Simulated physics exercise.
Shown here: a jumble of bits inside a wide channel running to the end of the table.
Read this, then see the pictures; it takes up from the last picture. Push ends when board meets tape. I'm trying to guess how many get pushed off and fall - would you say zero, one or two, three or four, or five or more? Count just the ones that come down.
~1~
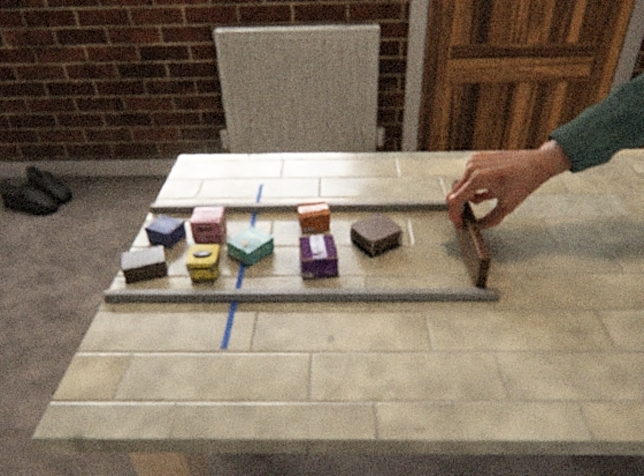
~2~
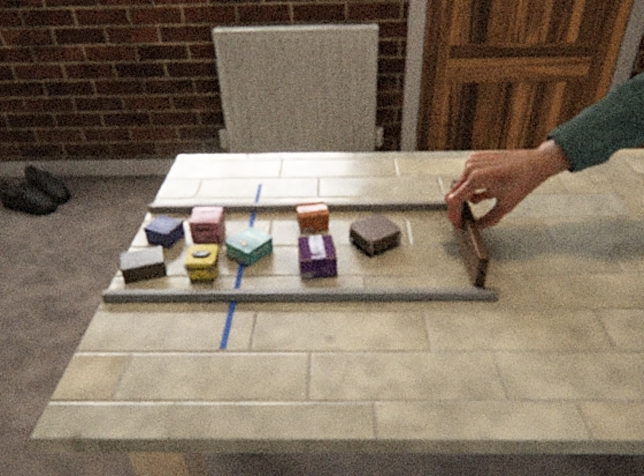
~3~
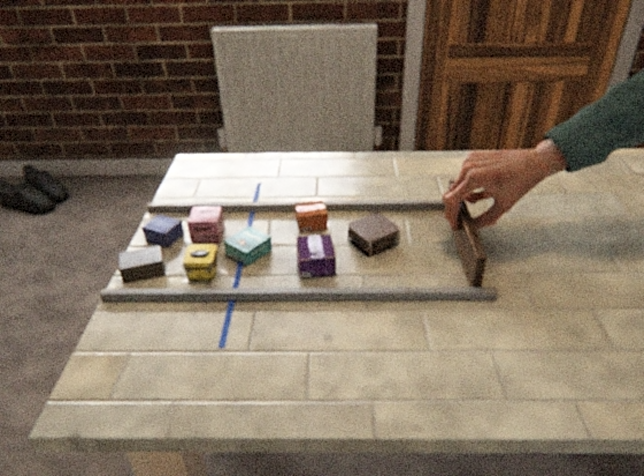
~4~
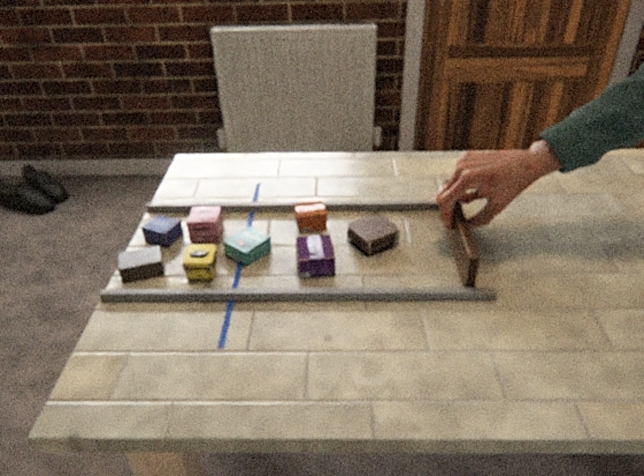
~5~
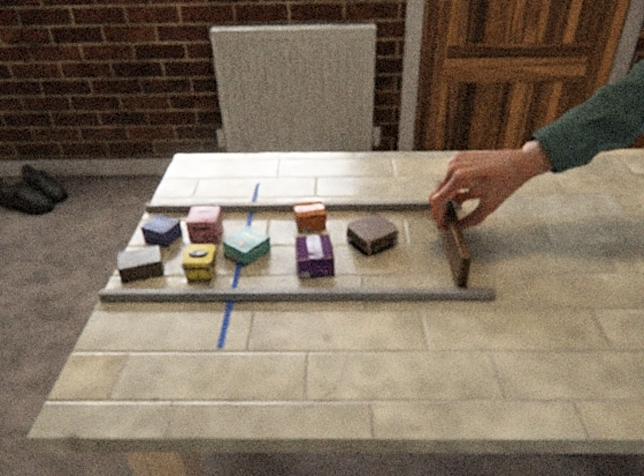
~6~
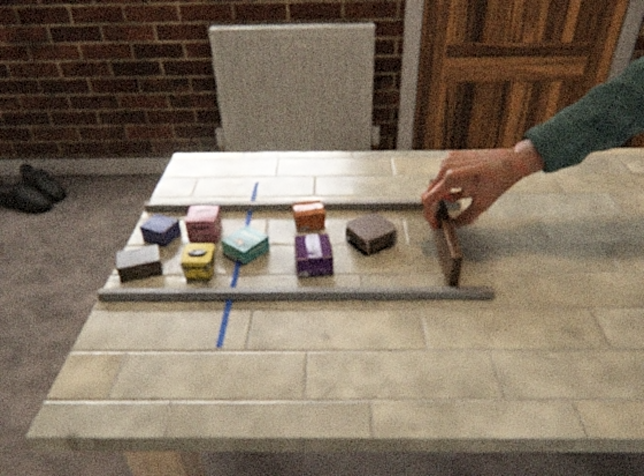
Table keeps every one.
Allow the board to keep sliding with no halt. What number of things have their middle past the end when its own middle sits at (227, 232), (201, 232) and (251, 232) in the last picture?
Result per place: 0; 1; 0.
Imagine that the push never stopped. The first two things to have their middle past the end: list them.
Earliest first: The blue block, then the black block.
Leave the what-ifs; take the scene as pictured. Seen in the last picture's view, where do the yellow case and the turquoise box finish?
The yellow case finishes at (172, 271); the turquoise box finishes at (190, 248).
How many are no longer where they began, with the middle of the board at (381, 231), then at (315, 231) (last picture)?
First 1, then 3.
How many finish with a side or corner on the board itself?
It touches 3.
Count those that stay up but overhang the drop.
0.
Early on, none off yet; black block at rest near (139, 263); blue block at rest near (161, 230); pink box at rest near (204, 224).
A while later, none off yet; black block at rest near (139, 263); blue block at rest near (161, 230); pink box moving near (198, 222).
Finally, the number that fall off is zero.
